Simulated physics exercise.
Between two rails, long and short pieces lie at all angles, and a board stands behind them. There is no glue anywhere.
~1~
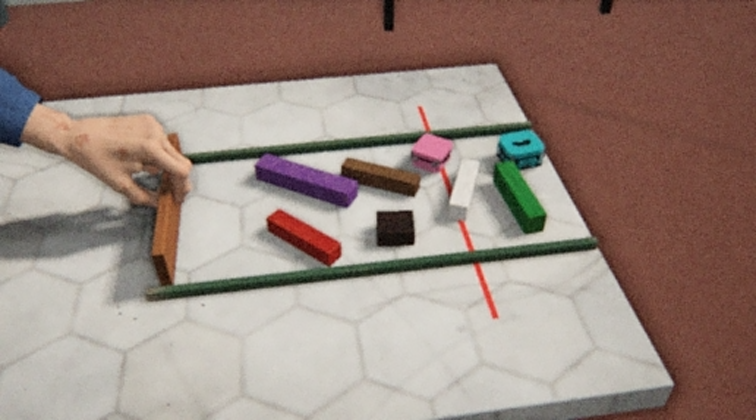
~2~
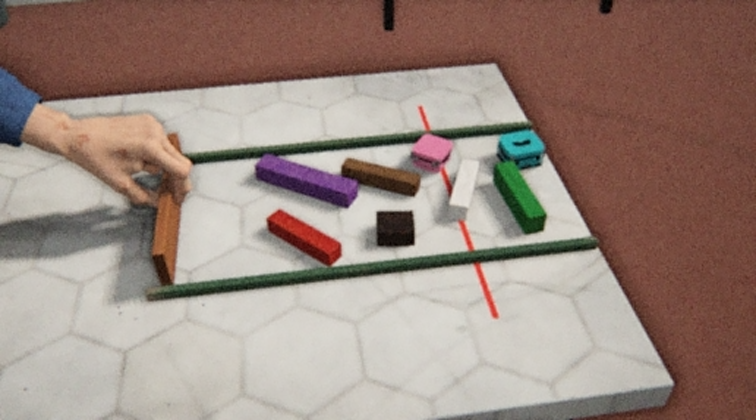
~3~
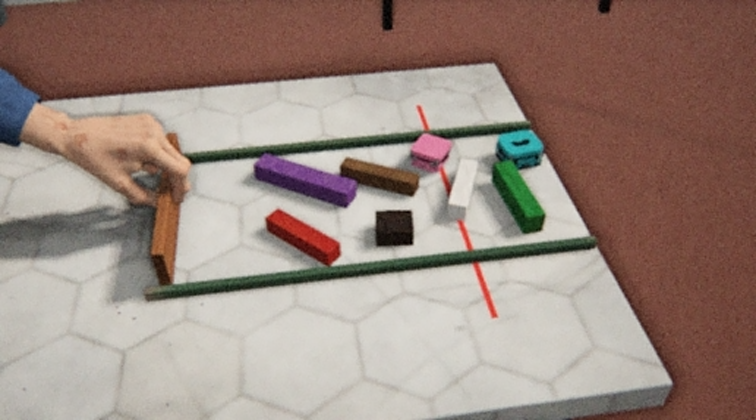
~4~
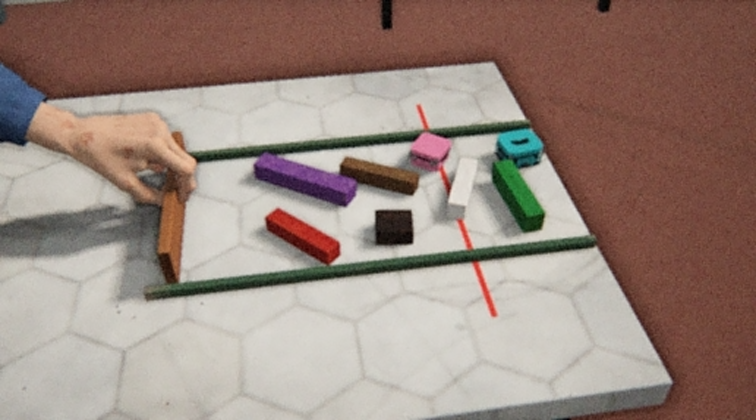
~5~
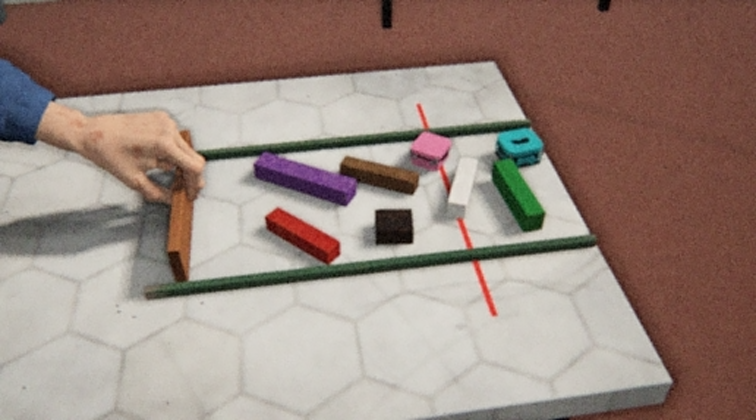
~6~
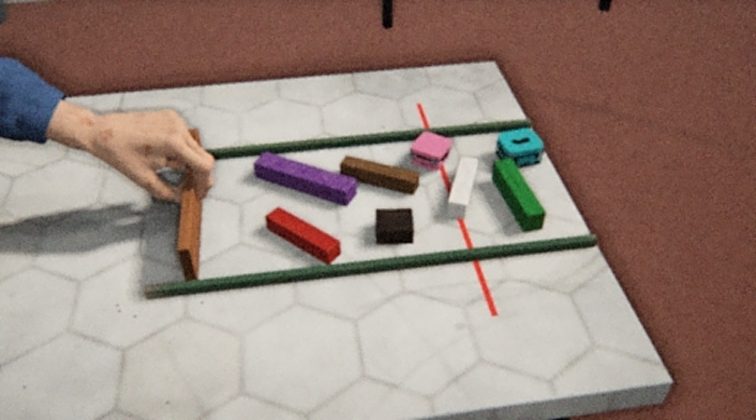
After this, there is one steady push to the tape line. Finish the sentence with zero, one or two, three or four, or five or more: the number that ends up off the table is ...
The number that ends up off the table is zero.
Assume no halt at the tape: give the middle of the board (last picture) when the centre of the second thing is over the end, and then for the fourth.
At the first moment about (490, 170), at the next about (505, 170).
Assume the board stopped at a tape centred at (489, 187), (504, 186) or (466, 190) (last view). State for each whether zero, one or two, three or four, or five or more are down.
Run 1 - one or two; run 2 - just one or two; run 3 - none at all.
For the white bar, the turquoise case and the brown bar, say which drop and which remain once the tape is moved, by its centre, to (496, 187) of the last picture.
White bar: Stays in place; turquoise case: Goes down; brown bar: Stays in place.
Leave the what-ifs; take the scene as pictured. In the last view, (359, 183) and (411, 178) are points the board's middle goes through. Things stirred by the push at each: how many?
4 and 6.
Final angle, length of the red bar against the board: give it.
Near 0 degrees.
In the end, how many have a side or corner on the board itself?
The number is 2.
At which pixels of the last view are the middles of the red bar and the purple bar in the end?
The red bar ends at (472, 218) and the purple bar at (469, 172).
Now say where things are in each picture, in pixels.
Turquoise case (520, 152); green stick (518, 197); white bar (464, 189); board (170, 205); tape (451, 194), in the first frame.
Green stick (519, 197); black block (395, 228), in the second frame.
White bar (463, 189); board (169, 205), in the third frame.
Turquoise case (519, 150); brown bar (379, 176), in the fourth frame.
Green stick (517, 194); pink case (431, 153), in the fifth frame.
Turquoise case (519, 150); green stick (517, 194); white bar (463, 187); board (193, 200); tape (450, 191), in the sixth frame.
Soon after, none off yet; turquoise case at rest near (519, 150); green stick at rest near (517, 194); white bar at rest near (463, 187).
Then, none off yet; turquoise case at rest near (519, 150); green stick at rest near (517, 194); white bar moved a little near (478, 186).
At rest, the number that fall off is zero.
